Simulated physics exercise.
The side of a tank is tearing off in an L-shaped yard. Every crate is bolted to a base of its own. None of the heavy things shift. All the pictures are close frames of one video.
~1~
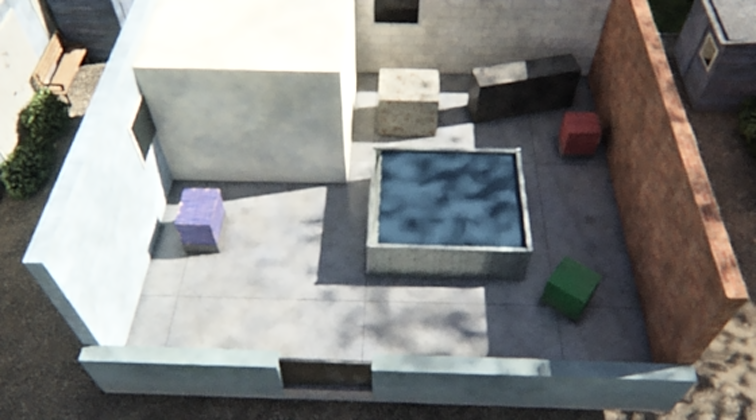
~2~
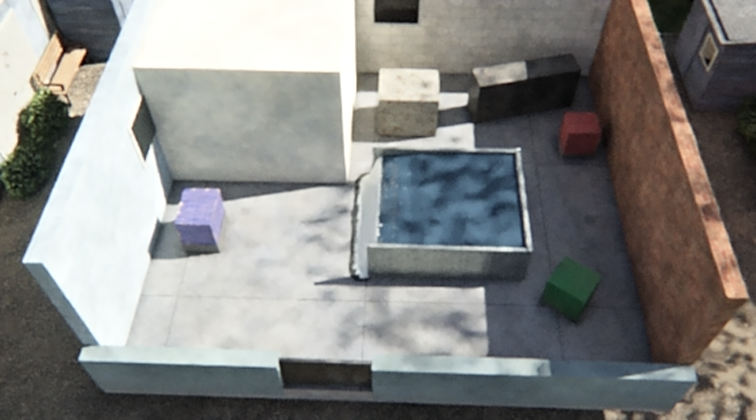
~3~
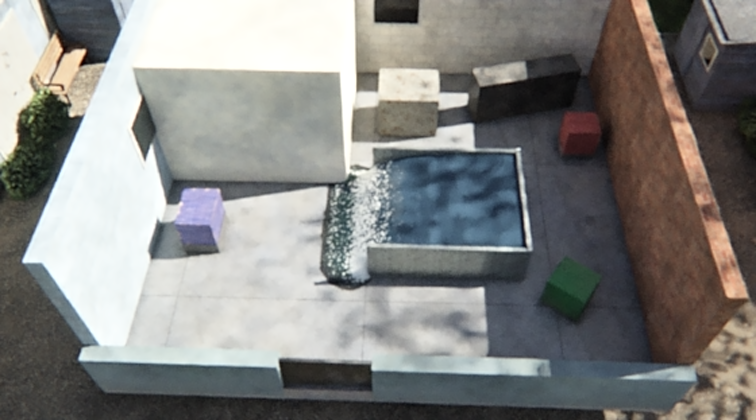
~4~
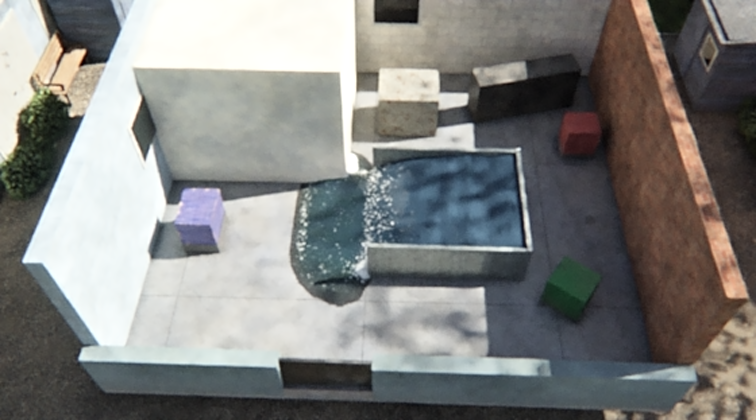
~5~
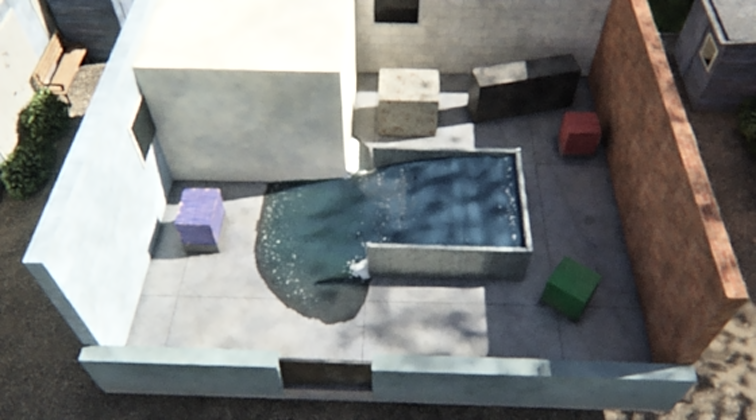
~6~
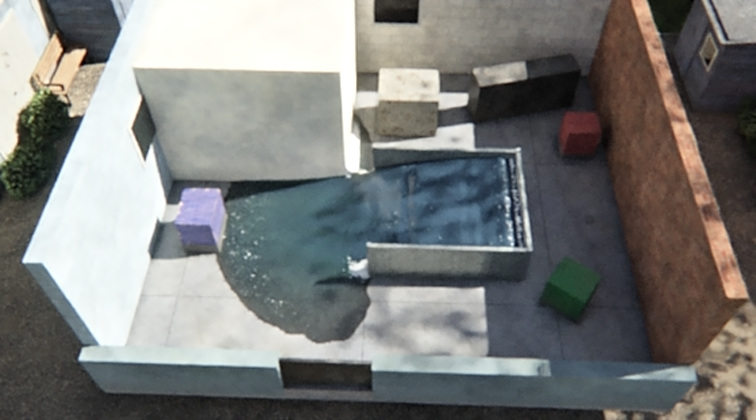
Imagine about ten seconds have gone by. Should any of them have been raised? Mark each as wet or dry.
Green crate: Wet; red crate: Wet; blue crate: Wet.
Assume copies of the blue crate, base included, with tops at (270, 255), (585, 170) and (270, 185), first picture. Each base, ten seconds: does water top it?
So, in the order given: Flooded, untouched, flooded.
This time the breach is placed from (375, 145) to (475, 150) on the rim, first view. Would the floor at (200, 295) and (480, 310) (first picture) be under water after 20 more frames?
Going through them in turn, the first is untouched by it and the second is untouched by it.
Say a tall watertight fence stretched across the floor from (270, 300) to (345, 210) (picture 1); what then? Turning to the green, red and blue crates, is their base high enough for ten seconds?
Green crate: Reached, red crate: Untouched, blue crate: Reached.
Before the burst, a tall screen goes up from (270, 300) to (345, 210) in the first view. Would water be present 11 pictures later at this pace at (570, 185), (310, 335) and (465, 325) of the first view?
One by one: Spared, soaked, spared.
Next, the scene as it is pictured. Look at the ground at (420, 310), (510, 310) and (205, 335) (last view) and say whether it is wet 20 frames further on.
Going through them in order, I'd say clear, clear and drenched.
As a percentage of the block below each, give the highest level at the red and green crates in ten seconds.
I'd put it at some 160 % for one and some 360 % for the other, in that order.
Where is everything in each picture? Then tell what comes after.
The first frame shows the tank at (447, 198) is whole and still.
In the second frame, the front is at a hidden place, out from the gap at (374, 215).
In the third frame, the front is at (349, 170), out from the gap at (374, 216).
In the fourth frame, the front is at (351, 155), out from the gap at (374, 217).
In the fifth frame, water pours out at (374, 218) and has run to (352, 137).
In the sixth frame, water pours out at (374, 218) and has run to (235, 185).
A moment on, water covers 40 % of the floor; the green crate not reached, the red crate not reached, the blue crate water round its plinth.
Next, water covers 40 % of the floor; the green crate not reached, the red crate not reached, the blue crate water round its plinth.
Then, water covers 50 % of the floor; the green crate not reached, the red crate not reached, the blue crate water round its plinth.
Later, water covers 85 % of the floor; the green crate water round its plinth, the red crate water round its plinth, the blue crate water round its plinth.
In the end, water covers 100 % of the floor; the green crate was topped, the red crate was topped, the blue crate was topped.
